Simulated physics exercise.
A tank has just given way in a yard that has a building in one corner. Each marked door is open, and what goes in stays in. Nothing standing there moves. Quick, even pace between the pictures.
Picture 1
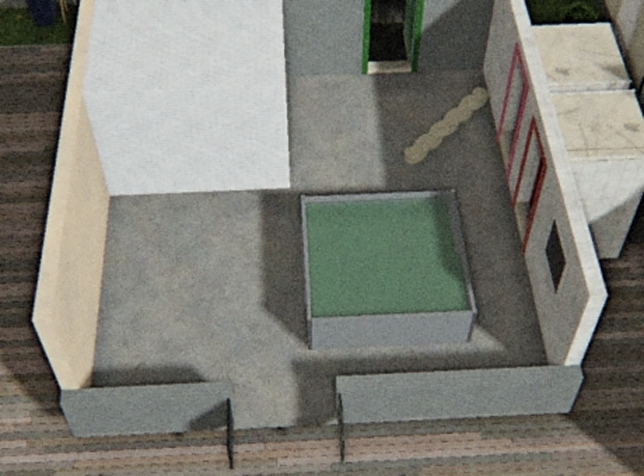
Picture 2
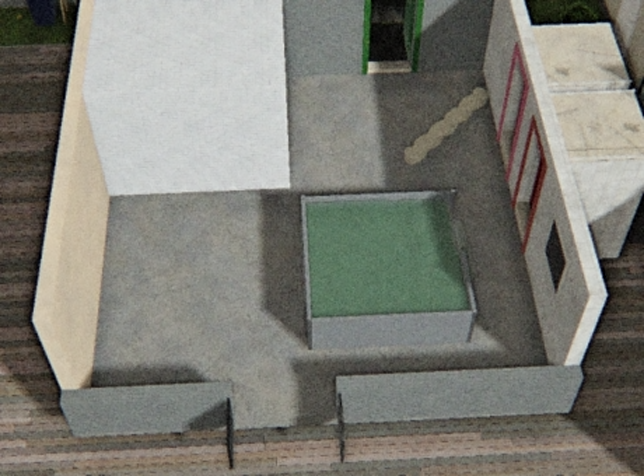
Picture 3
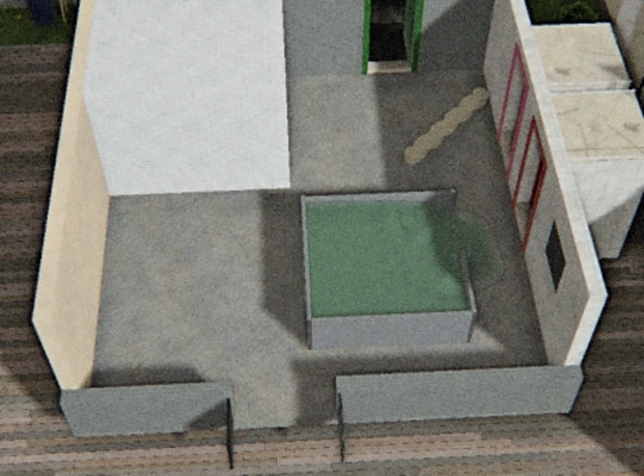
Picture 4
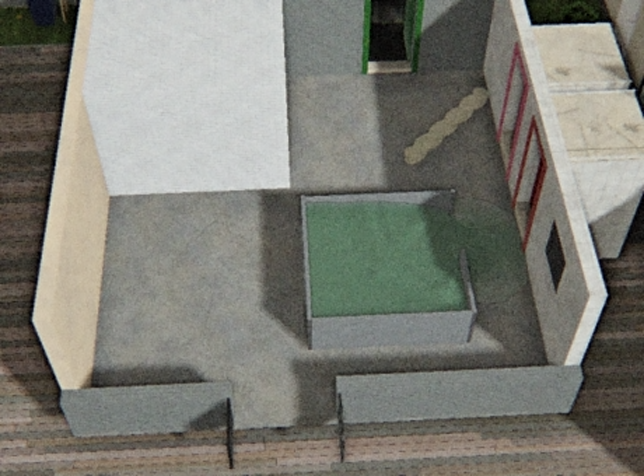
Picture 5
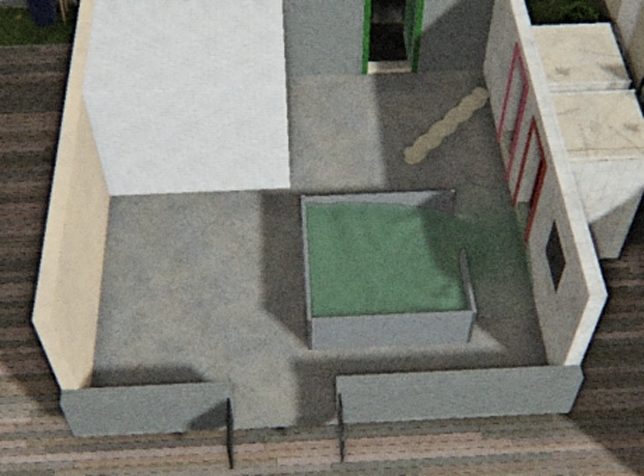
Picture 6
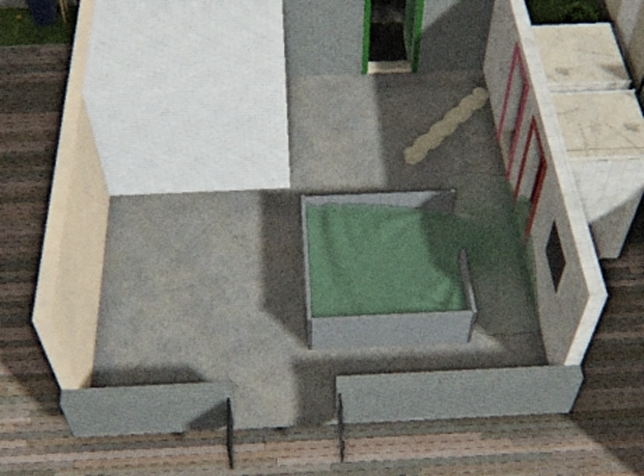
Green water sat still in a square, low-walled tank in a walled yard, then pushed out through the tank's right side and spread in a thin patch over the floor toward the right wall.
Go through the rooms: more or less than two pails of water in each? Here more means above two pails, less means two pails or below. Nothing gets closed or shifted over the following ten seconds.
Red door: More; green door: Less; pink door: Less.
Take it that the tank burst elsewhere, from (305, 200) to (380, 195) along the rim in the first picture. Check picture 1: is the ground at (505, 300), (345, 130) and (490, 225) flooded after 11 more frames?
Going through them, the first would be still bare, the next submerged and the last still bare.
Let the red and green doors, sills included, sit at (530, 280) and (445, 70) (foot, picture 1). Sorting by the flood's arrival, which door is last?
I say the green-painted one.
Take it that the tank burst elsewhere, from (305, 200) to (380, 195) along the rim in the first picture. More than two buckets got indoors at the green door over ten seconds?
The green one tops the limit.
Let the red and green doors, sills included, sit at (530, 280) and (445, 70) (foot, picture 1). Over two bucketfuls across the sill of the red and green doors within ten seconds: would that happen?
Note: Red lets too much through; green lets too much through.
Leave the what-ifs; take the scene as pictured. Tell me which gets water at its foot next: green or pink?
The door marked pink.
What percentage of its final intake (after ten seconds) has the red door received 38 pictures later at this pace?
Near 100 %, I'd say.
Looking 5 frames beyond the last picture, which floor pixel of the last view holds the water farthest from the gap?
By then the tip should be at about (492, 108).
A moment on, water covers 15 % of the floor; the red door far over two buckets in, the green door not reached, the pink door wet at the sill, nothing in.
Next, water covers 25 % of the floor; the red door far over two buckets in, the green door not reached, the pink door wet at the sill, nothing in.
Then, water covers 45 % of the floor; the red door far over two buckets in, the green door wet at the sill, nothing in, the pink door wet at the sill, nothing in.
Later, water covers 80 % of the floor; the red door far over two buckets in, the green door wet at the sill, nothing in, the pink door wet at the sill, nothing in.
In the end, water covers 90 % of the floor; the red door far over two buckets in, the green door wet at the sill, nothing in, the pink door wet at the sill, nothing in.
